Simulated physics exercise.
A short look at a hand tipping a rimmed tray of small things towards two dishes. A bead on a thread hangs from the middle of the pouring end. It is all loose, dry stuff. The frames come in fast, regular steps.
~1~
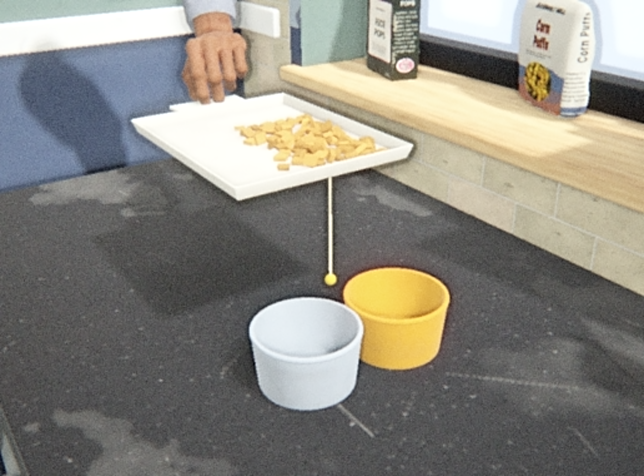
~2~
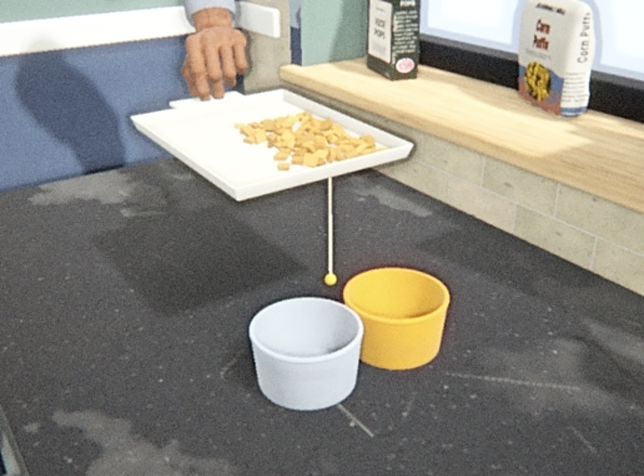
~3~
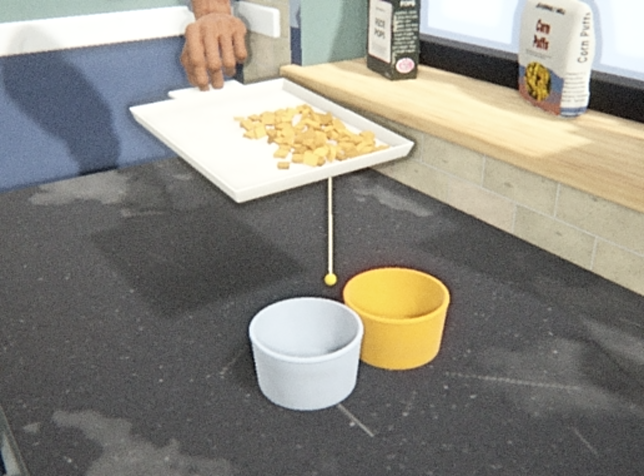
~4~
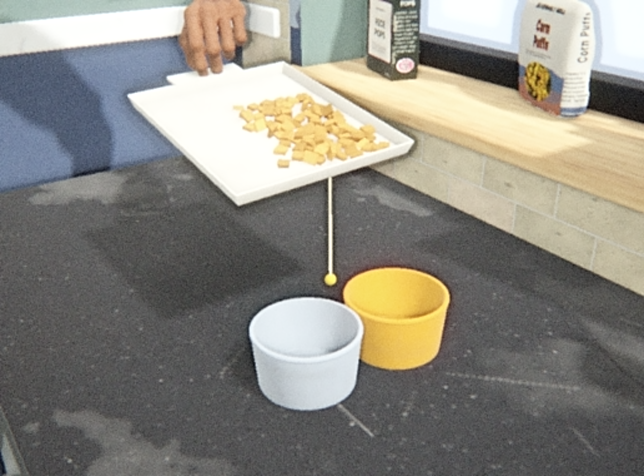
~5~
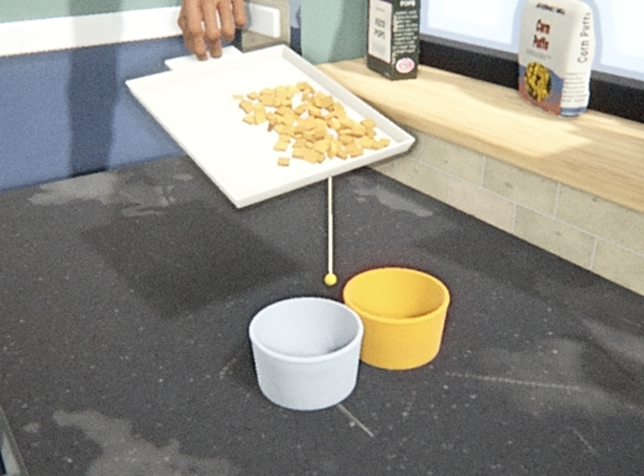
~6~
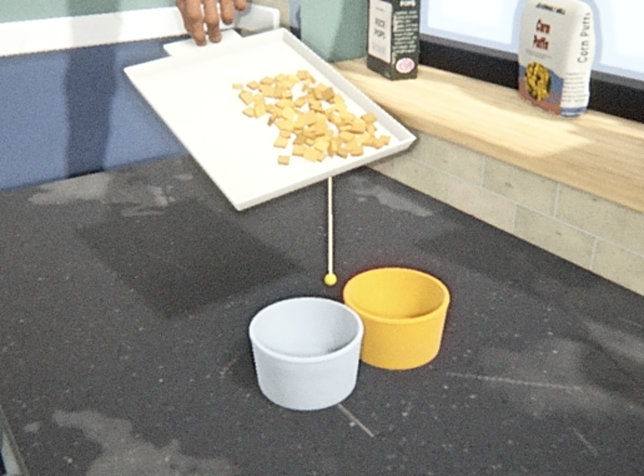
On a dark kitchen counter, a hand gradually raised the back of a white tray of small golden cereal pieces, its left front corner dipping slightly, above a pale dish and a yellow one.
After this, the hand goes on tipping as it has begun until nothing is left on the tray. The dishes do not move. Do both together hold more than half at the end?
Together they catch the larger part.
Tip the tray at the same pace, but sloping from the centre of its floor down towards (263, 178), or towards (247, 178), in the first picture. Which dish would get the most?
In turn: Left; left.
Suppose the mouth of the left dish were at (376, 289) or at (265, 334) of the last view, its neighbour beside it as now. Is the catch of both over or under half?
The first try: The smaller part. The second: Most of it.
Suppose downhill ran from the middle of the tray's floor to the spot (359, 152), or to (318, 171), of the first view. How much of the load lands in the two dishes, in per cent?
First some 30, then 90 per cent.
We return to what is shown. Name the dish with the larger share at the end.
The winner is the left dish.
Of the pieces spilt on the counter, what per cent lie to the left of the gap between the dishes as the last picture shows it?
Near 80 %.
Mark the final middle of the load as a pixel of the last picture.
Around (300, 374).
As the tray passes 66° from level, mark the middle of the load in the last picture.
At about (308, 168).
Soon after the last picture, tray tipped steeply; most on the tray; a small part in the air.
A little later, tray tipped past a quarter turn; about half in the left dish; a small part in the right dish; about a quarter outside both; a small part in the air.
Later still, tray tipped past a quarter turn; about two thirds in the left dish; a small part in the right dish; about a quarter outside both.
At rest, tray tipped past a quarter turn; about two thirds in the left dish; a small part in the right dish; about a quarter outside both.
